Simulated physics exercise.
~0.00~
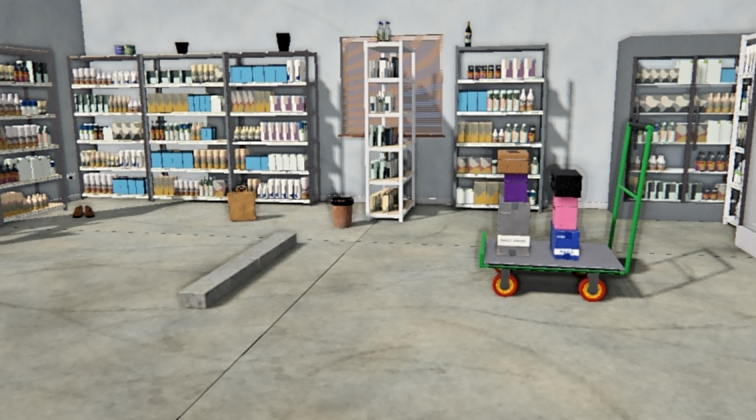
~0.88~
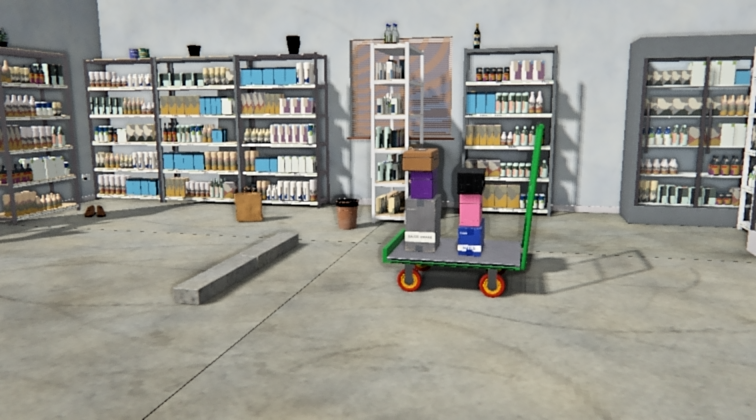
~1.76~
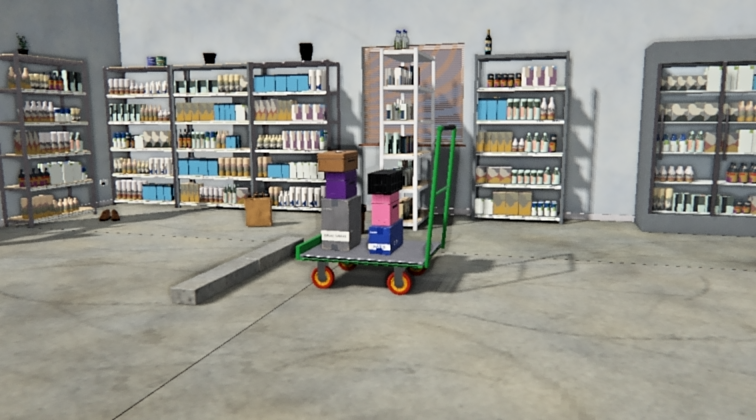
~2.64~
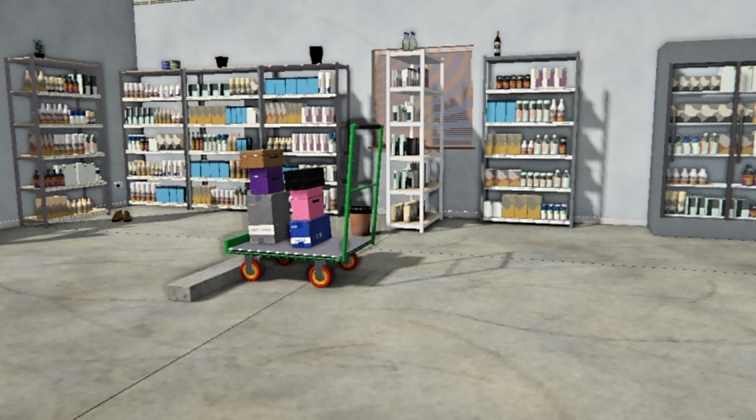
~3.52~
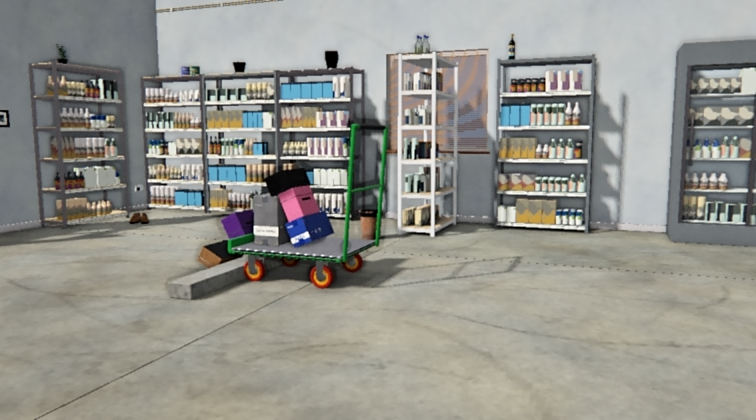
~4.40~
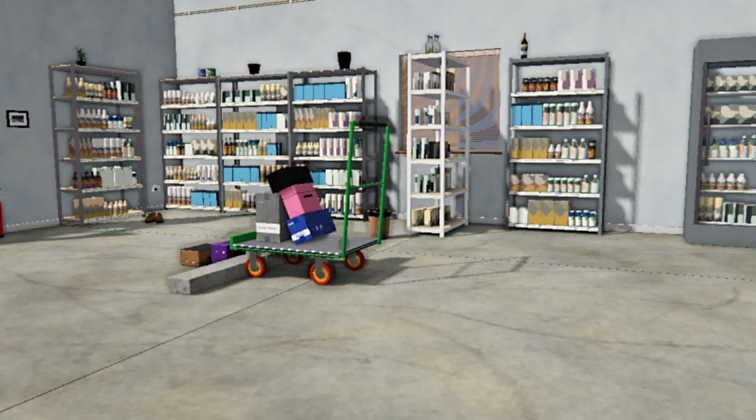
A green-handled flatbed trolley rolled left across a storeroom and stopped at a low kerb, sending the brown and purple boxes tumbling over its front, while the grey carton stayed aboard beside the leaning blue, pink and black stack.
